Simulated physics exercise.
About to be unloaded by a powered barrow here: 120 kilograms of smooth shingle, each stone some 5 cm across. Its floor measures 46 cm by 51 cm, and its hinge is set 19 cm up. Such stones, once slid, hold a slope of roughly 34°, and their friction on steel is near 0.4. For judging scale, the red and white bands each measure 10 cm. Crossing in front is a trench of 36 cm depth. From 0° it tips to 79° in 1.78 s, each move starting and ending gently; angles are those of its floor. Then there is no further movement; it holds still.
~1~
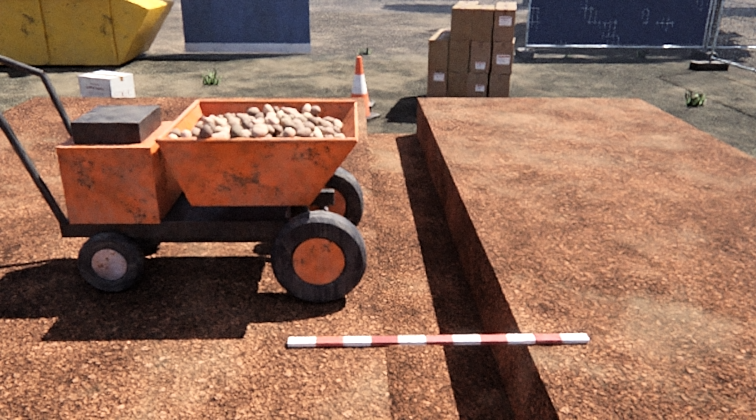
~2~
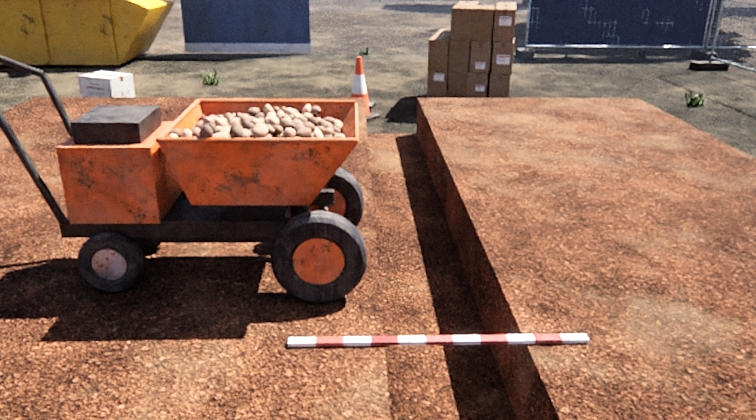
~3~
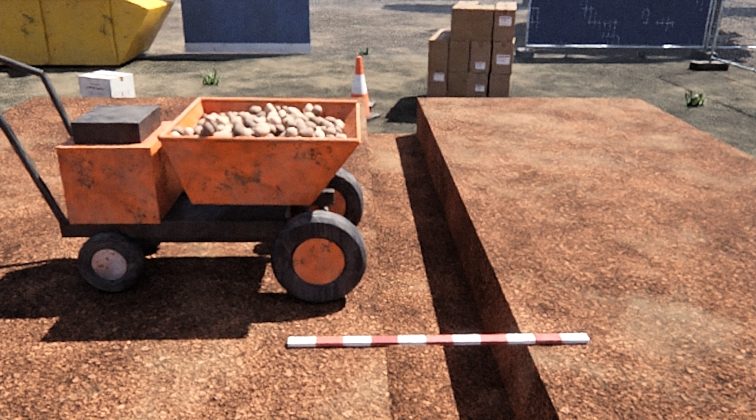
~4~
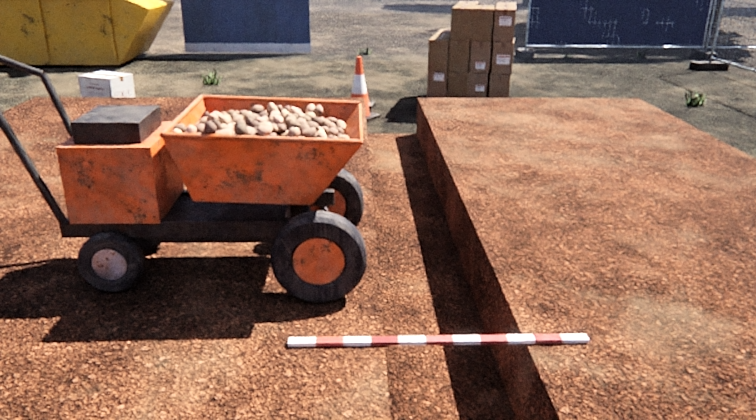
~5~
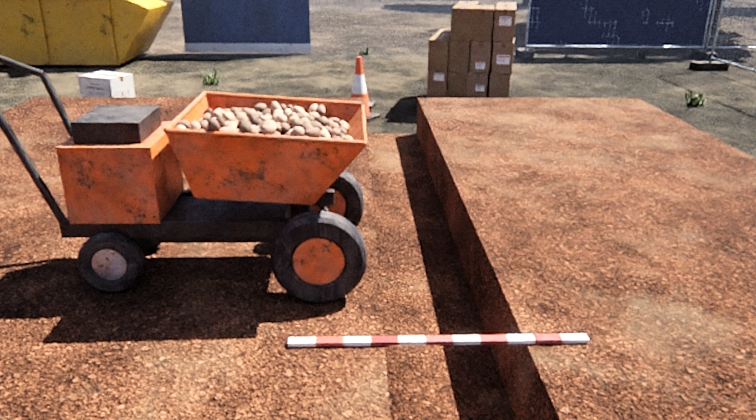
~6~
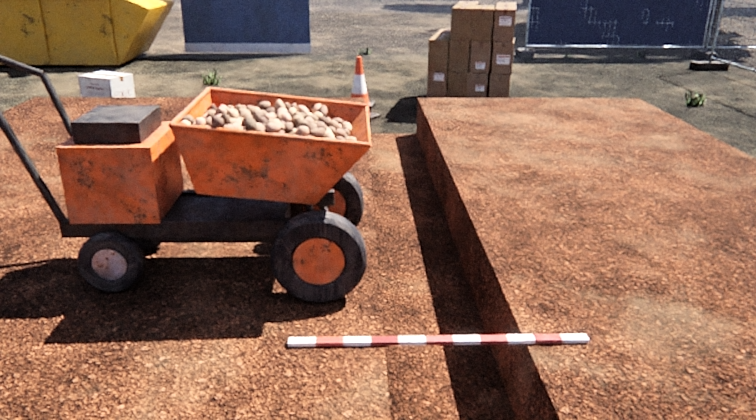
An orange powered barrow loaded with rounded, pale brown stones stands at the left on reddish, gravelly ground, seen from a fixed, slightly raised view beside a narrow trench. A red and white banded pole lies across the trench in front, with a yellow skip, traffic cone and stacked brown boxes behind. The barrow's tray, at first level, slowly tilts slightly toward the right, its rear edge rising while the wheels stay still.
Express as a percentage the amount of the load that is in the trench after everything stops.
The amount is close to 84 per cent of the load.
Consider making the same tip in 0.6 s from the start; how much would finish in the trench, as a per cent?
In that case, around 60%.
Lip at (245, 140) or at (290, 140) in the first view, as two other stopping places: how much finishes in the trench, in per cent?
90 %, then 100 %.
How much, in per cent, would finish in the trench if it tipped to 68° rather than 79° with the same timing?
In that case some 85 per cent.
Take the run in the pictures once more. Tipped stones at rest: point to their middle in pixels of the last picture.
Around (459, 322).
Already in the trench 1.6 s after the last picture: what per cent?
Roughly 60% by that time.
Then, 1.0 s after the last picture the floor is at 67°, 92 % in the tray, 8 % in the trench; the foremost stones are at (492, 281).
Then, 1.6 s after the last picture the floor is at 79°, 23 % in the tray, 61 % in the trench, 16 % past the trench; the foremost stones are at (613, 272).
Then, 1.9 s after the last picture the floor is at 79°, 4 % in the tray, 79 % in the trench, 16 % past the trench; the foremost stones are at (658, 272).
Then, 3.9 s after the last picture the floor is at 79°, 0 % in the tray, 84 % in the trench, 16 % past the trench; the foremost stones are at (674, 278).
